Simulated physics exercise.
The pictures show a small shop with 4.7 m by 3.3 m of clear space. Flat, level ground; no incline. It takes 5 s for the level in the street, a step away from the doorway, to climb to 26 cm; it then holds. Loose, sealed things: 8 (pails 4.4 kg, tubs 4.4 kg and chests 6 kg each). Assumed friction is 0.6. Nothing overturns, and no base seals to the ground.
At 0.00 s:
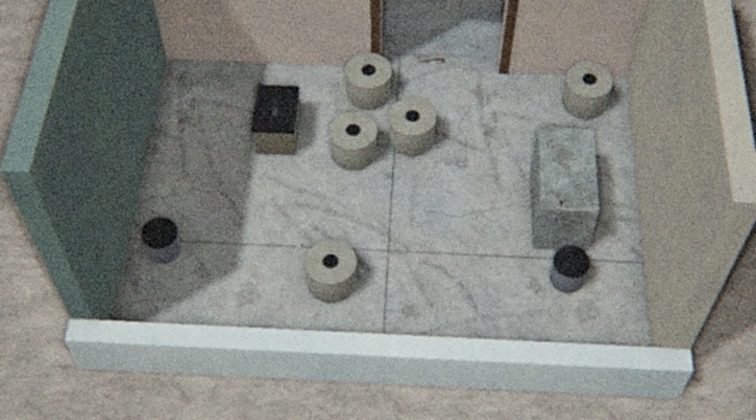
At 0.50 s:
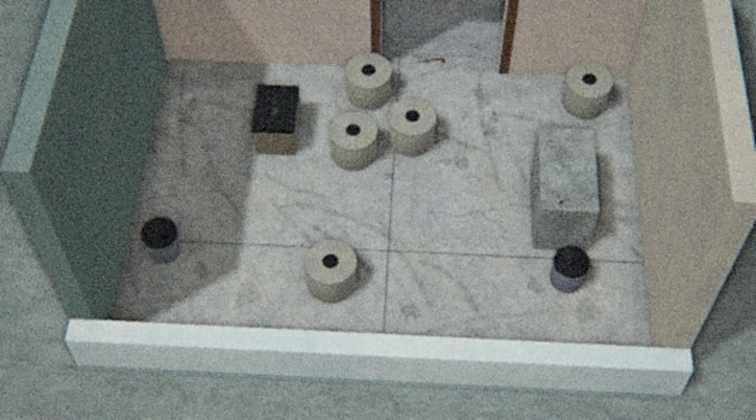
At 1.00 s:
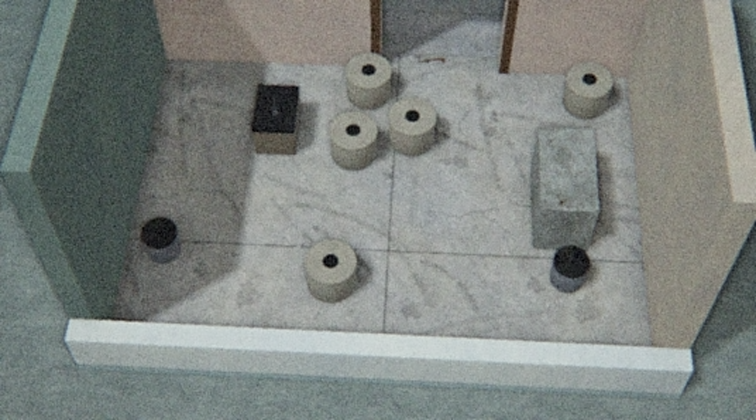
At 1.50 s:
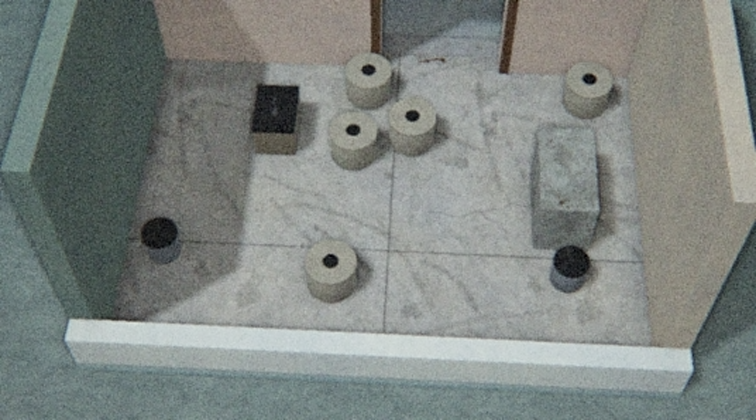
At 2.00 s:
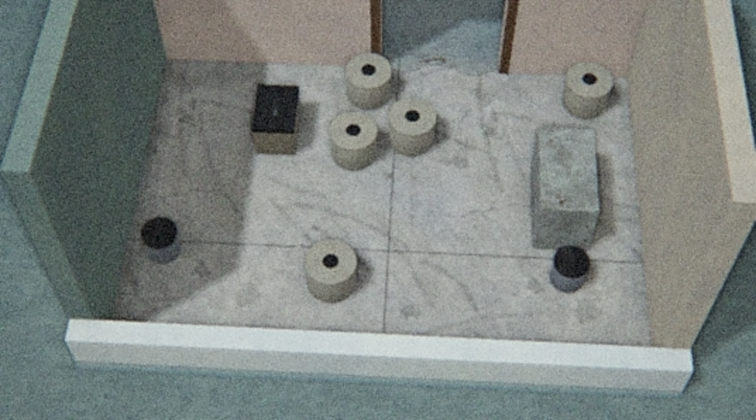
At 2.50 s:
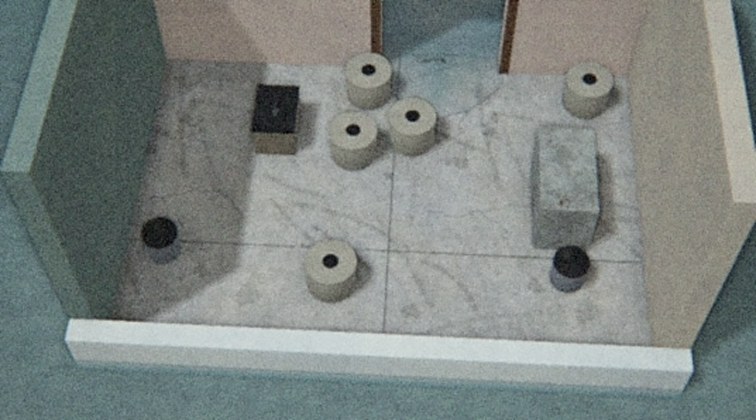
To begin with, pale round tubs, two dark-topped pails and blocky chests stand on the dry floor of a small walled shop, with bare brownish ground outside. Grey-green water then covers the ground around the walls, and finally a shallow sheet spreads in through the back doorway, while nothing inside shifts.
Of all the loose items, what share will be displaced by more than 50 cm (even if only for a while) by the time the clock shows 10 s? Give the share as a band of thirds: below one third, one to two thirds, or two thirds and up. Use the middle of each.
It's going to be a fair part, a third to two thirds.
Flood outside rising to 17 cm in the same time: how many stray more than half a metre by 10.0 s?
I count 3 of them in that case.
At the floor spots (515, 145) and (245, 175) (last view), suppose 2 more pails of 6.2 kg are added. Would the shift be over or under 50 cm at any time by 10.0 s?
In that order: More, under.
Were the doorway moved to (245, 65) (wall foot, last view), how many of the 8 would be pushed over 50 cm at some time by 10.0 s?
In that case 5 of them.
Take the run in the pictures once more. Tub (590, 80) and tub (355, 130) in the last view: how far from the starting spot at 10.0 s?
One is off by 60 cm, the other by 80 cm, in the order asked.
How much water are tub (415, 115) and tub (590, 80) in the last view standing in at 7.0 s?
I'd put it at 14 cm and 3 cm respectively.
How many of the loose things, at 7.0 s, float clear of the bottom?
At that instant the tally stands at 2.
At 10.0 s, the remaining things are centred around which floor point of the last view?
I'd say about (321, 150) in the last view.
After 3.5 s 0 of 8 are over 50 cm from their spots; 0 afloat.
After 4.5 s 1 of 8 are over 50 cm from their spots; 0 afloat.
After 7.0 s 3 of 8 are over 50 cm from their spots; 2 afloat.
After 10.0 s 5 of 8 are over 50 cm from their spots, and 5 have been at some point; 7 afloat.
